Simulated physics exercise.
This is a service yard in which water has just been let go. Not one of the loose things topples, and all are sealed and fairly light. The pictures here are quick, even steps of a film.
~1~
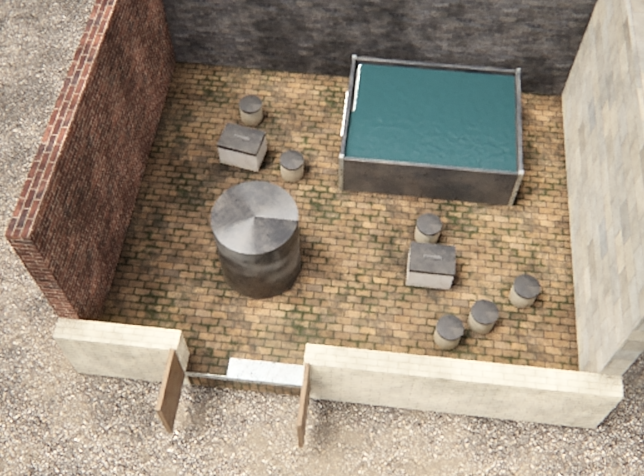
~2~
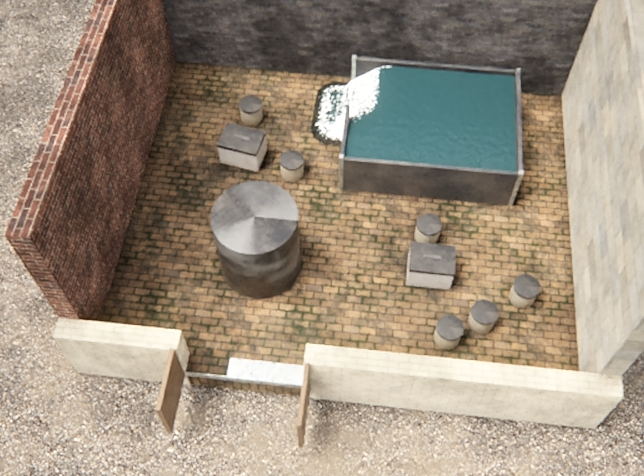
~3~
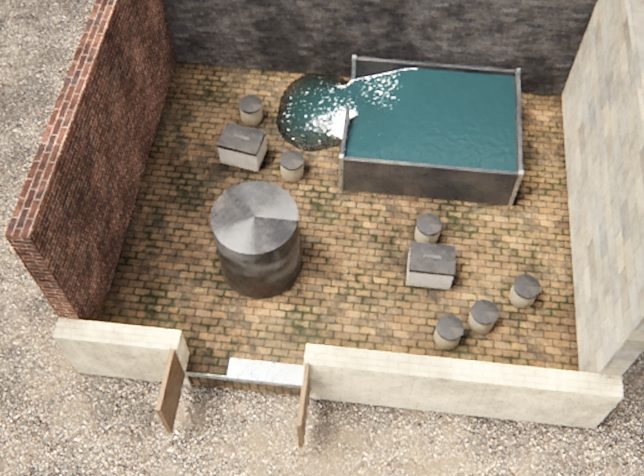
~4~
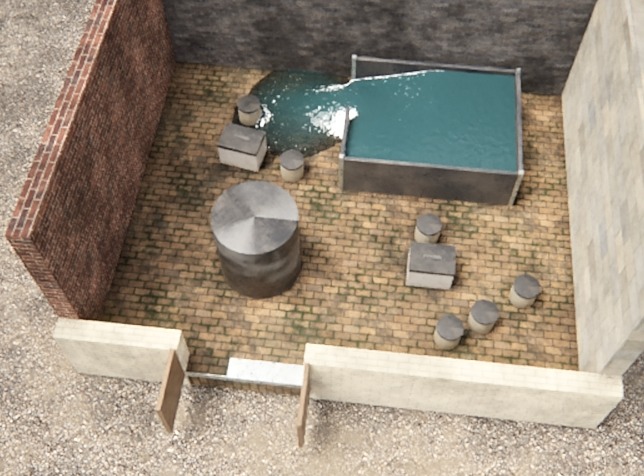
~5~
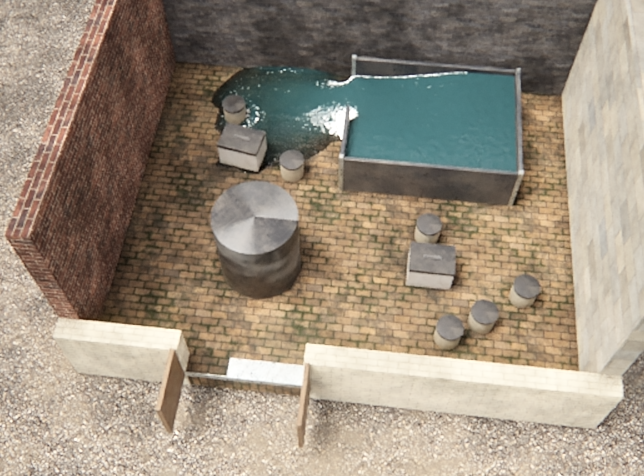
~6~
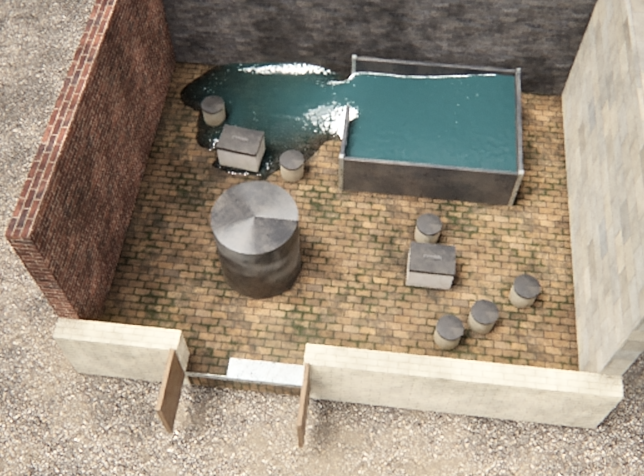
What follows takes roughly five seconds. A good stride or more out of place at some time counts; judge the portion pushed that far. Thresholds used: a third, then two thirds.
My call: Not even a third.
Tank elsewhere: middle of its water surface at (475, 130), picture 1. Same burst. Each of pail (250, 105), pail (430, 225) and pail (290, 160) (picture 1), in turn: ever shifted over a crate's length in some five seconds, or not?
In order: Went well off, remained close by, went well off.
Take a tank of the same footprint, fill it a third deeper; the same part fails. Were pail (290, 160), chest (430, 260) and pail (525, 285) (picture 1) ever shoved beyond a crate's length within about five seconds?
Well, in sequence: Not carried that far, not carried that far, not carried that far.
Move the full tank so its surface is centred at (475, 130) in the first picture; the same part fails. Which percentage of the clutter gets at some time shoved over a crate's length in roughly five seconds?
Close to 40 in a hundred.
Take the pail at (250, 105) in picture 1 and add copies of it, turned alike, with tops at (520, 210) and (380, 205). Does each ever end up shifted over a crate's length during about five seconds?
The first came up short, and the other came up short.
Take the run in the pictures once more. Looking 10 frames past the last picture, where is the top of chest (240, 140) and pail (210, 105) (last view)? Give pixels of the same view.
I'd guess close to (190, 198) and close to (159, 164).
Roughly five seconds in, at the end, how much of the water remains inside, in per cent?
Near 94 in a hundred.
A moment on, 1 of 8 are well off their spots; 0 afloat.
Next, 2 of 8 are well off their spots; 1 afloat.
Later, 2 of 8 are well off their spots; 2 afloat.
In the end, 2 of 8 are well off their spots, and 2 have been at some point; 1 afloat.
